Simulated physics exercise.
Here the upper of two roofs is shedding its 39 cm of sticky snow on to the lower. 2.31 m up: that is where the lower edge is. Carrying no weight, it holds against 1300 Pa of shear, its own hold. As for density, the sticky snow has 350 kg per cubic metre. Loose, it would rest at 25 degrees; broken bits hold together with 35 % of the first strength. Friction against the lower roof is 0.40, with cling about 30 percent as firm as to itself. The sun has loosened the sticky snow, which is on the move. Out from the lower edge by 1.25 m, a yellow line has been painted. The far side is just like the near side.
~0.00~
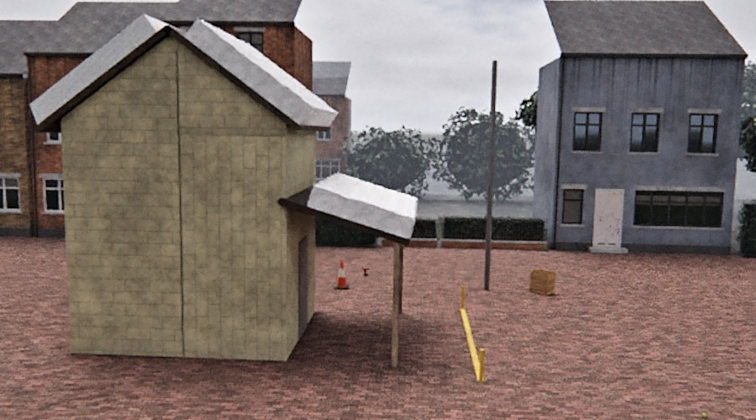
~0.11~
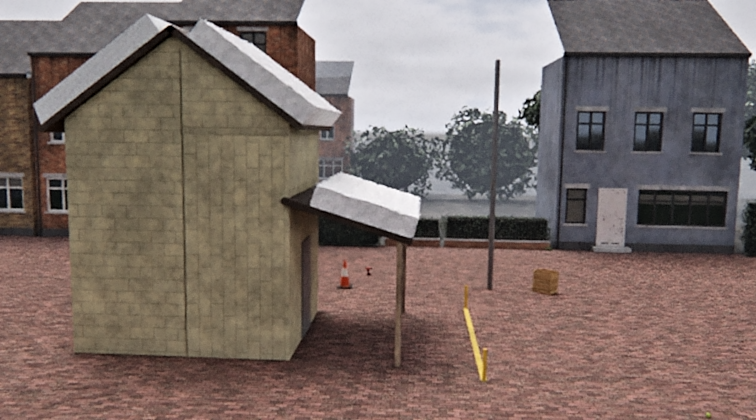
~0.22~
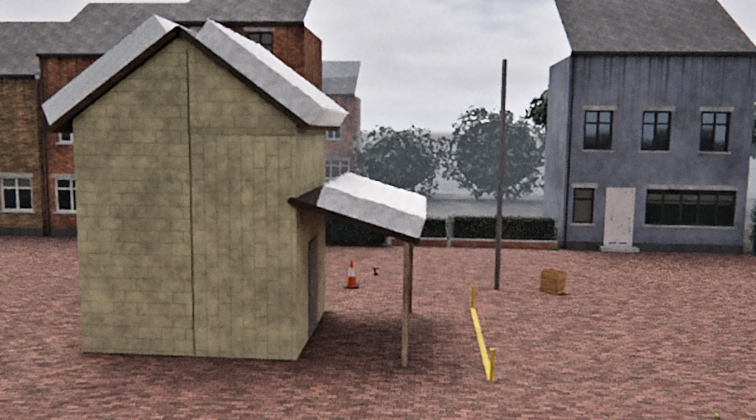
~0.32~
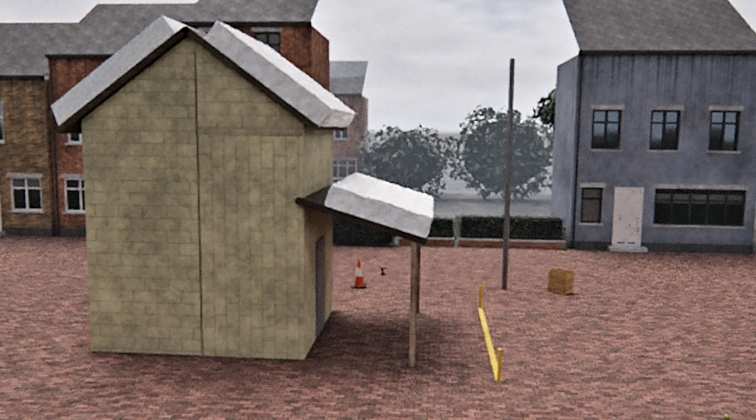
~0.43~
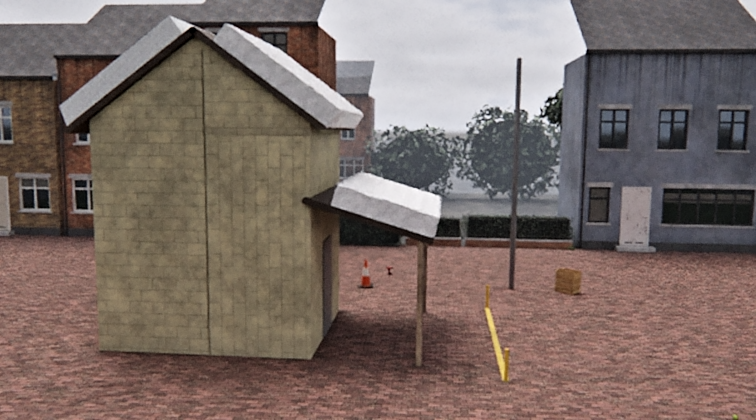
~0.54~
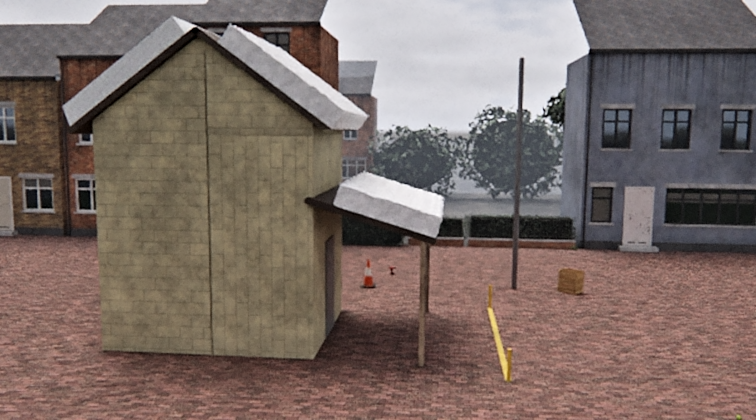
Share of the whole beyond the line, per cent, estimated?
Near 2 %.
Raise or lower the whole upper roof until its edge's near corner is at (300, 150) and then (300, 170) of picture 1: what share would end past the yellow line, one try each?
First try 0 %, second try 0 %.
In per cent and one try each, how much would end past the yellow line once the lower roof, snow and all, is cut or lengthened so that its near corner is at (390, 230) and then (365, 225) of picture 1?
Roughly 7 % and then 16 %.
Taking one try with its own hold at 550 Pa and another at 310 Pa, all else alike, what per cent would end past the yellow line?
First 35 %, second 45 %.
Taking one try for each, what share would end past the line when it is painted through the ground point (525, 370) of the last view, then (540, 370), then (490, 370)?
About 0 %, 0 %, 7 %.
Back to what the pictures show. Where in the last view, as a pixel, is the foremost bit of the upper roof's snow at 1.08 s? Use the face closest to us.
Pixel: Approx. (364, 170).
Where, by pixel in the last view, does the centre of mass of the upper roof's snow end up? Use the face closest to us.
Near face, approx. (417, 263).
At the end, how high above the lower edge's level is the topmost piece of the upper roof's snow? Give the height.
Looks like around 1.4 m above that edge.
After 1.08 s, none is below the lower edge and 0 % is past the line.
After 1.72 s, none is below the lower edge and 0 % is past the line.
After 2.36 s, none is below the lower edge and 0 % is past the line.
After 3.00 s, none is below the lower edge and 0 % is past the line.
After 6.00 s, at the end, 37 % is below the lower edge and 2 % is past the line.
